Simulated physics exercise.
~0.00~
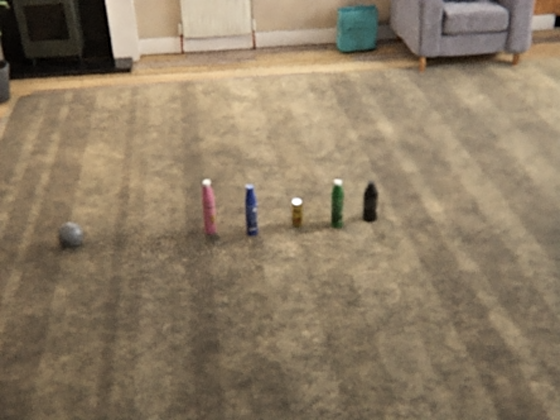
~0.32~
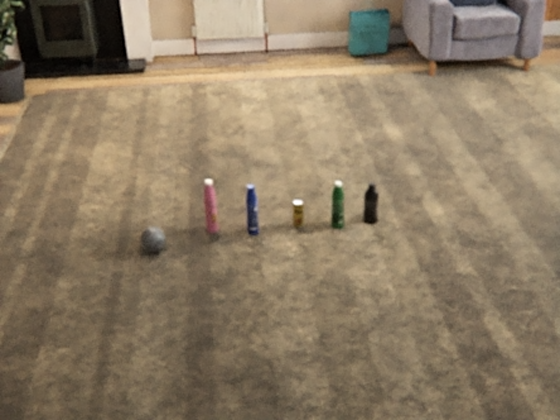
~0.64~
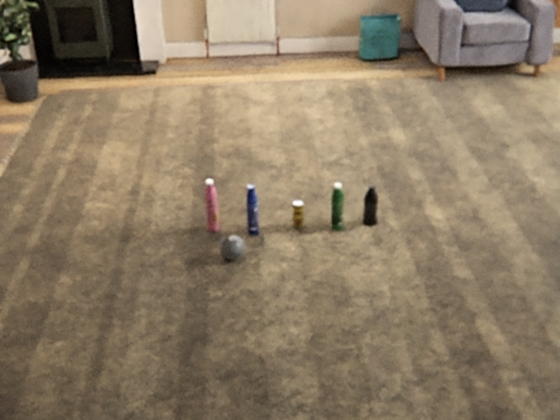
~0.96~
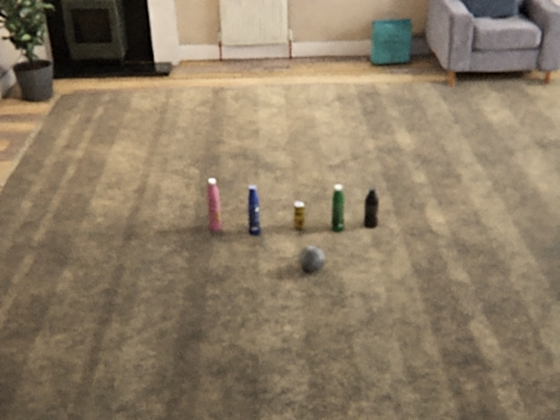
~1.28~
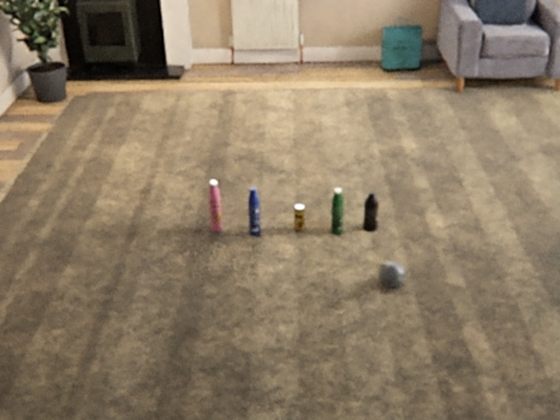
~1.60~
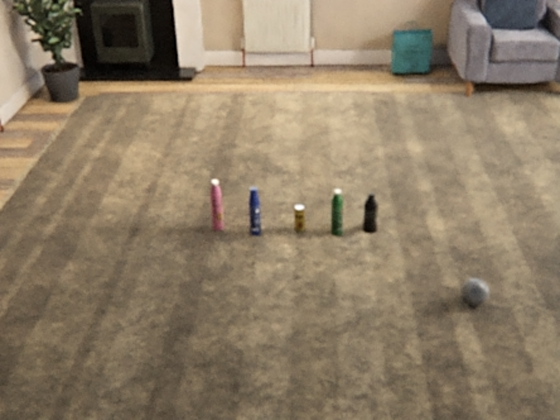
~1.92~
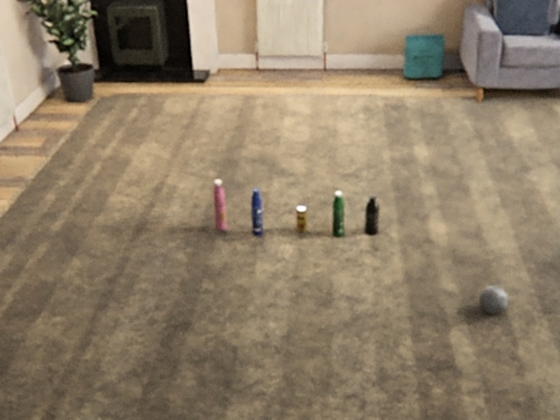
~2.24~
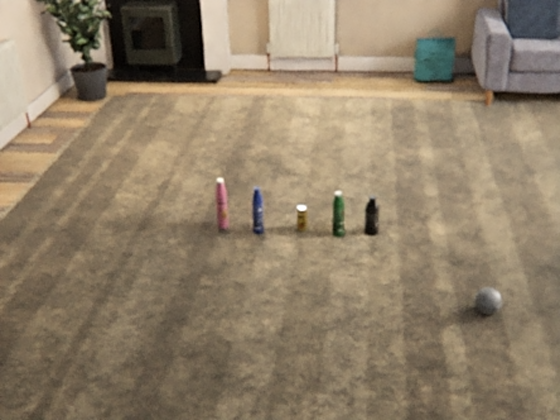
A grey ball rolls in from the left across a brown, faintly striped carpet, seen from slightly above in a living room with a fireplace, a teal box and a grey armchair at the back. Five items stand in a row mid-carpet, a pink bottle, a blue bottle, a short yellow can, a green bottle and a black bottle. The ball passes in front of them without touching any, drifting nearer the viewer as it heads right. Beyond the row it slows at the lower right, while the view shifts gently sideways. Finally, every item is still upright.
